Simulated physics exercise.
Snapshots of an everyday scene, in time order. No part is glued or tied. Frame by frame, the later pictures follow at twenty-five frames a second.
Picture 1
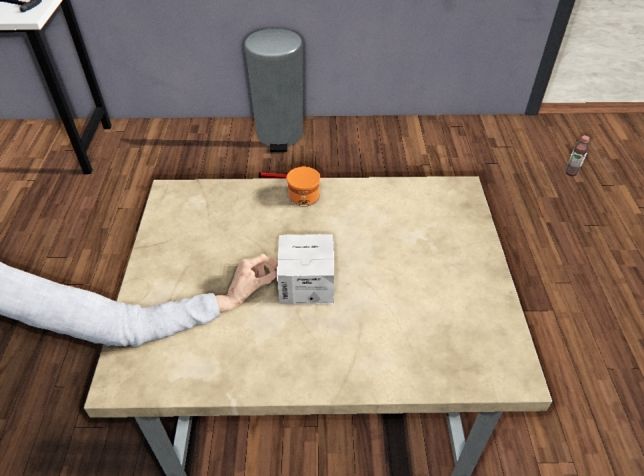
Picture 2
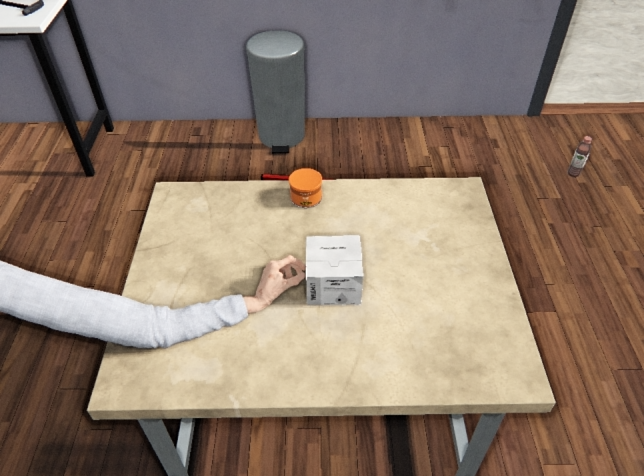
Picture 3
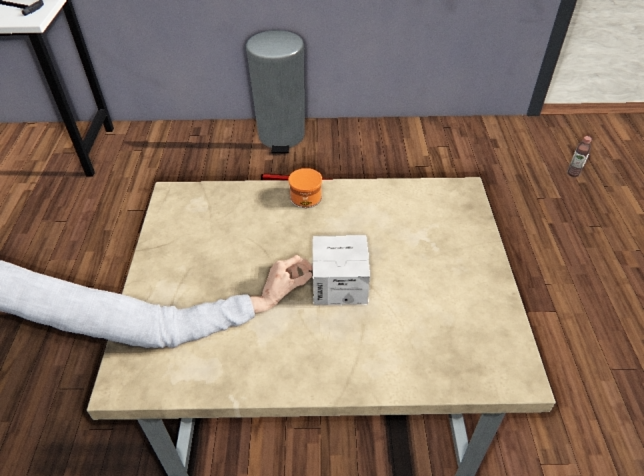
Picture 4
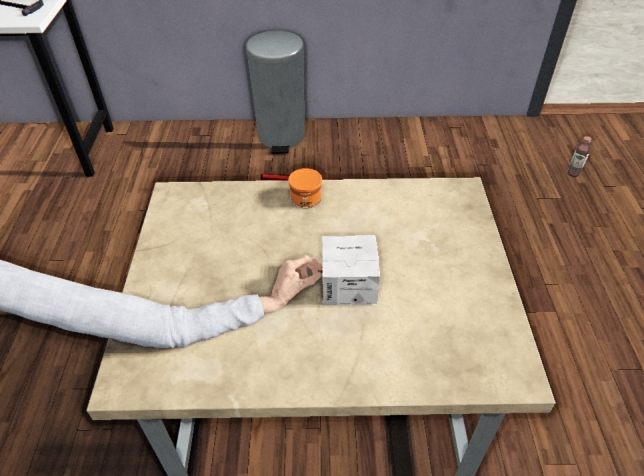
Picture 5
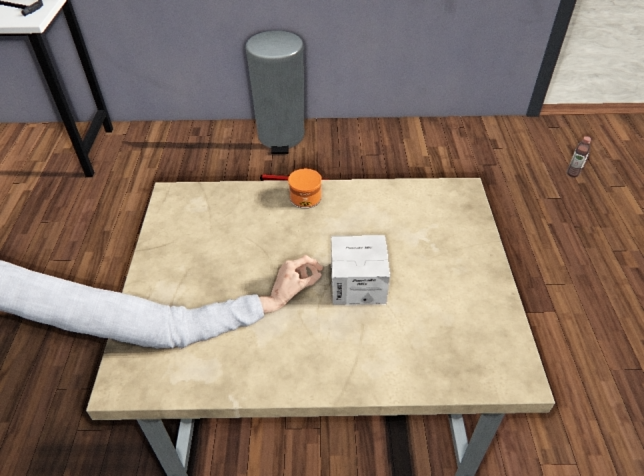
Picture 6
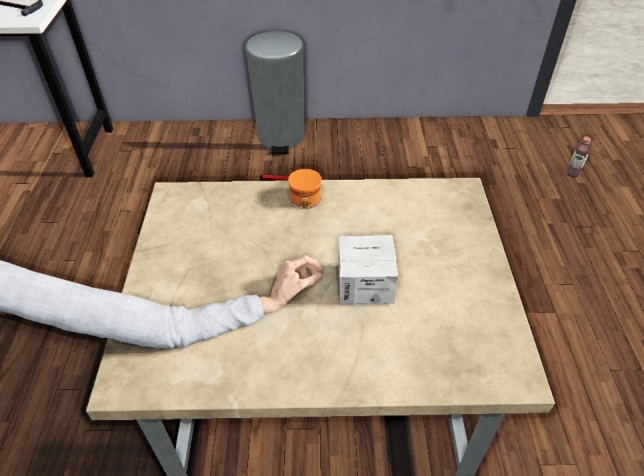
The clip shows a hand in a light sleeve pushing a white box to the right across a table, near an orange container; the hand then stays still while the box slides slightly farther right, leaving a small gap.
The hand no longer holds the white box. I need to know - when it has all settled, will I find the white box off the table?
No, it will still be on the table.
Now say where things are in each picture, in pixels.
Under the hand; white box (306, 269), in the first picture.
Under the hand; white box (334, 270), in the second picture.
Under the hand; white box (340, 270), in the third picture.
White box (350, 270), in the fourth picture.
White box (359, 270) slid a little, in the fifth picture.
White box (366, 270) slid a little, in the sixth picture.
Then, 0.10 s after the last picture, white box slid a little near (376, 270).
Then, 0.50 s after the last picture, white box resting near (375, 270).
At rest, moved from the start, white box. Seen from the same camera at the end, white box near (377, 270).
